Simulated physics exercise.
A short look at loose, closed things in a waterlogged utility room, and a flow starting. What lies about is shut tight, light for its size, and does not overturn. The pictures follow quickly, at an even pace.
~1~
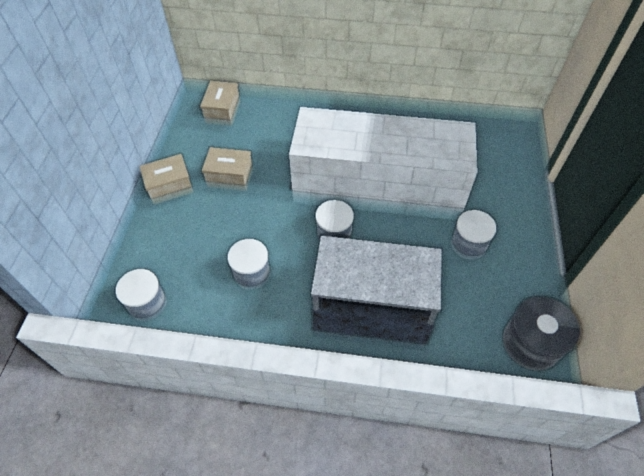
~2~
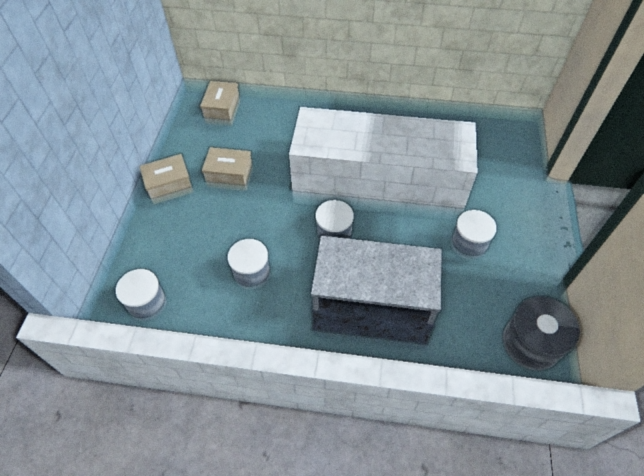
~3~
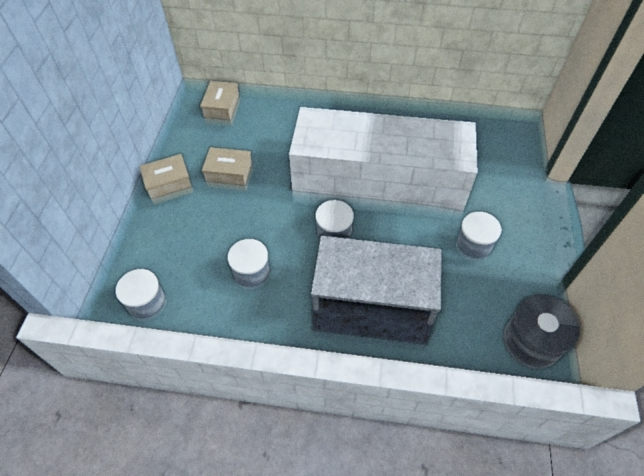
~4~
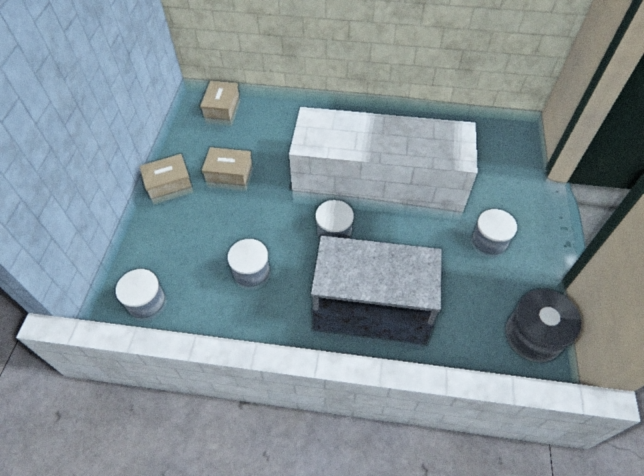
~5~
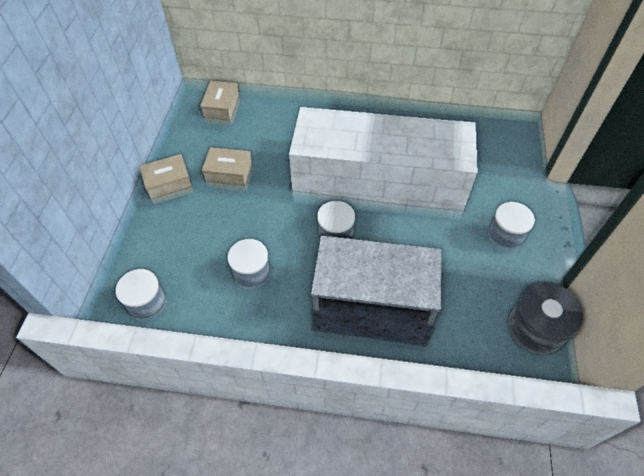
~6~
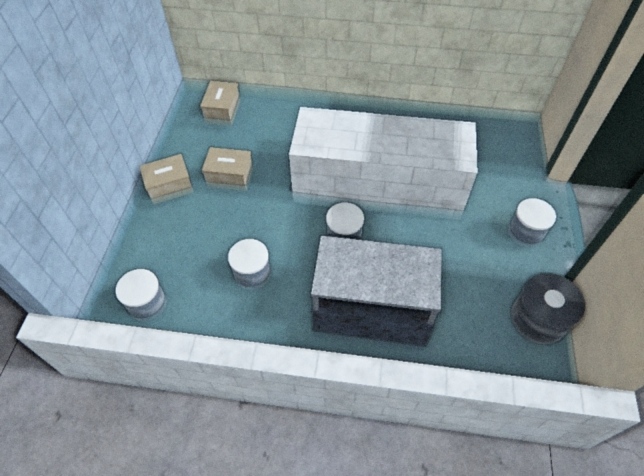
White-topped tub drifting right toward an open doorway on a flooded floor, a dark round tub and another white-topped one shifting slightly after.
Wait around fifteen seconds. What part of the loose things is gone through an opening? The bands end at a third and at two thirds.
Share: One to two thirds.
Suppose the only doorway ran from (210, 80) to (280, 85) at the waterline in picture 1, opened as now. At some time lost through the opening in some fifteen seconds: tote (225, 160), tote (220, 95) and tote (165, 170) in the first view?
In turn: Washed out, out, yes.
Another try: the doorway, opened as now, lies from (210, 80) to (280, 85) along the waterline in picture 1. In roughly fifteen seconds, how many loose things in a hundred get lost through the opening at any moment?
Some 50 per cent.
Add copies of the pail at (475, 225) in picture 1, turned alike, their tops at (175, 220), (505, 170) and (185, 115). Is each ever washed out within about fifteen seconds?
In that order: Stays, out, no.
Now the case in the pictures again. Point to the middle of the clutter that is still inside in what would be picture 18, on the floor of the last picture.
At about (260, 209).
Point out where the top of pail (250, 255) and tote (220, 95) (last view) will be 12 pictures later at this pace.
Close to (386, 240) and (267, 98).
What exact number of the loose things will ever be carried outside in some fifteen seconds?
It comes to 3.
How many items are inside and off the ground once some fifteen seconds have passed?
I count 2.
A moment on, 1 of 8 are out; 7 afloat.
Next, 3 of 8 are out; 5 afloat.
Later, 3 of 8 are out; 5 afloat.
In the end, 3 of 8 are out; 2 afloat.
